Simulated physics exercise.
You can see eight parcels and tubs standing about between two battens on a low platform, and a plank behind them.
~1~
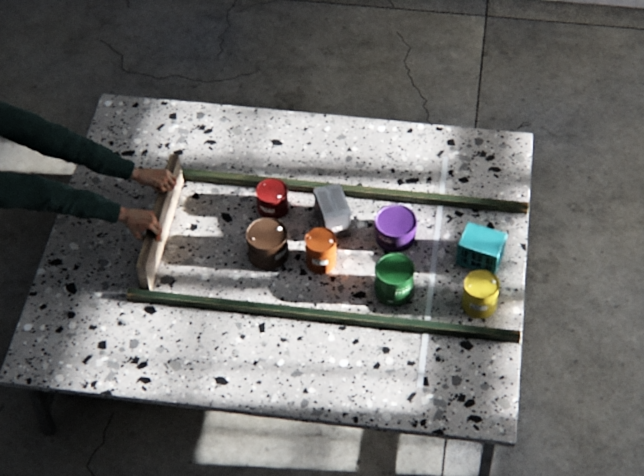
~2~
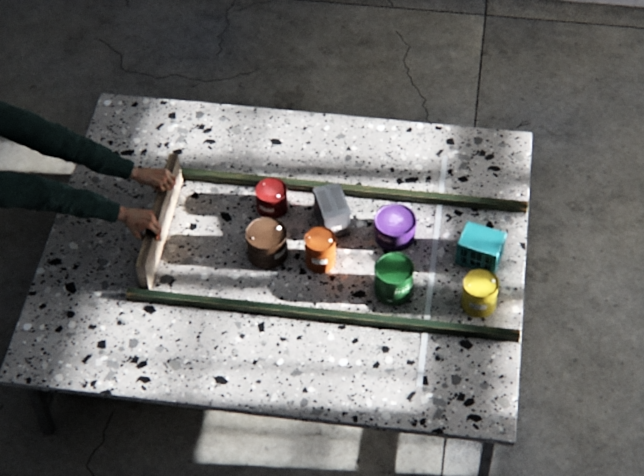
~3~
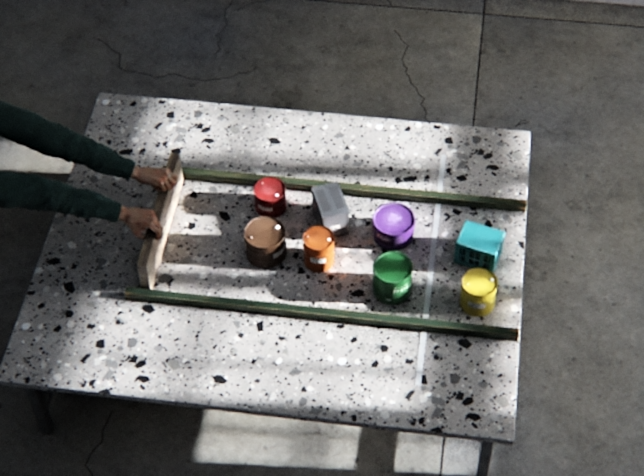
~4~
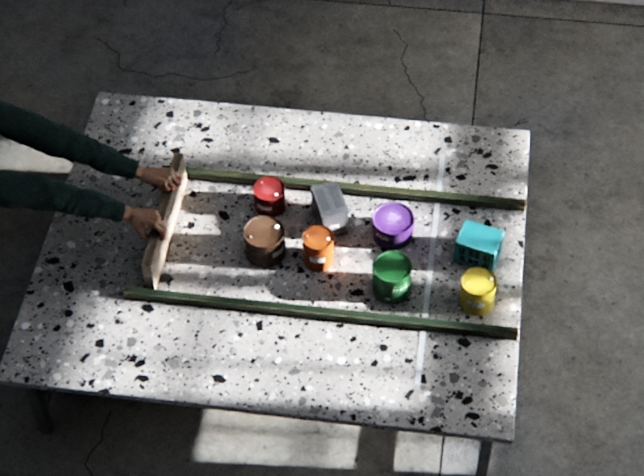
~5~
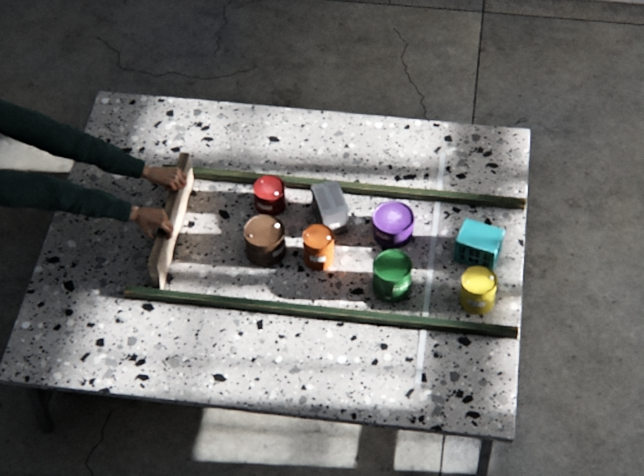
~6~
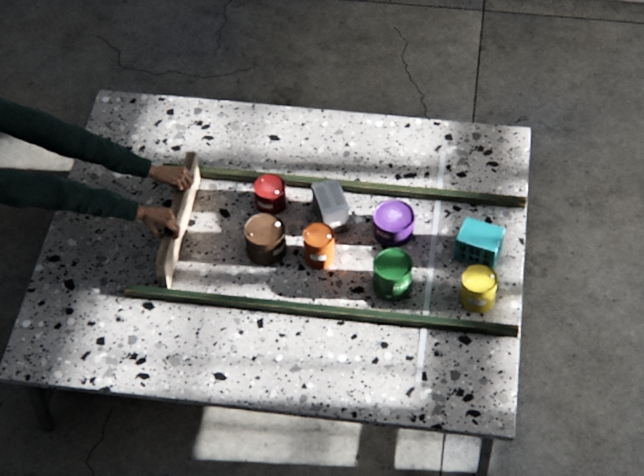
Two hands slide a wooden plank slightly right between two battens toward eight colourful containers.
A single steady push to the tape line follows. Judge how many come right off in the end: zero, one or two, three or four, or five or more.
The tally of those that come down is below three but not nil.
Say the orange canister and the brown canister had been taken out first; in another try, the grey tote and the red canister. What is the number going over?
Try one: 0; try two: 0.
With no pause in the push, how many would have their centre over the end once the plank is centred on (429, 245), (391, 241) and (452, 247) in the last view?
The counts are 1, 0 and 2, in that order.
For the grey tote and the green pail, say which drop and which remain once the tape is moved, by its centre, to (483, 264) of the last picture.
Lab note: Grey tote is safe; green pail is safe.
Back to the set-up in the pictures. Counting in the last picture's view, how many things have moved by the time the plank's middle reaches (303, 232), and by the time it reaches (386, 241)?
The count reaches 4 first and 7 second.
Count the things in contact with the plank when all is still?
The answer is 4.
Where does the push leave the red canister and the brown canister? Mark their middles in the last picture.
In the last picture they sit at about (453, 205) and about (452, 261).
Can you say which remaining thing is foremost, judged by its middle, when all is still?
Answer: The yellow canister.
Early on, none off yet; yellow canister at rest near (479, 289); turquoise crate at rest near (479, 244); green pail at rest near (393, 275).
A while later, none off yet; yellow canister at rest near (480, 290); turquoise crate travelled a little near (488, 247); green pail travelled a little near (400, 285).
Finally, the number that fall off is one or two; lost, turquoise crate.
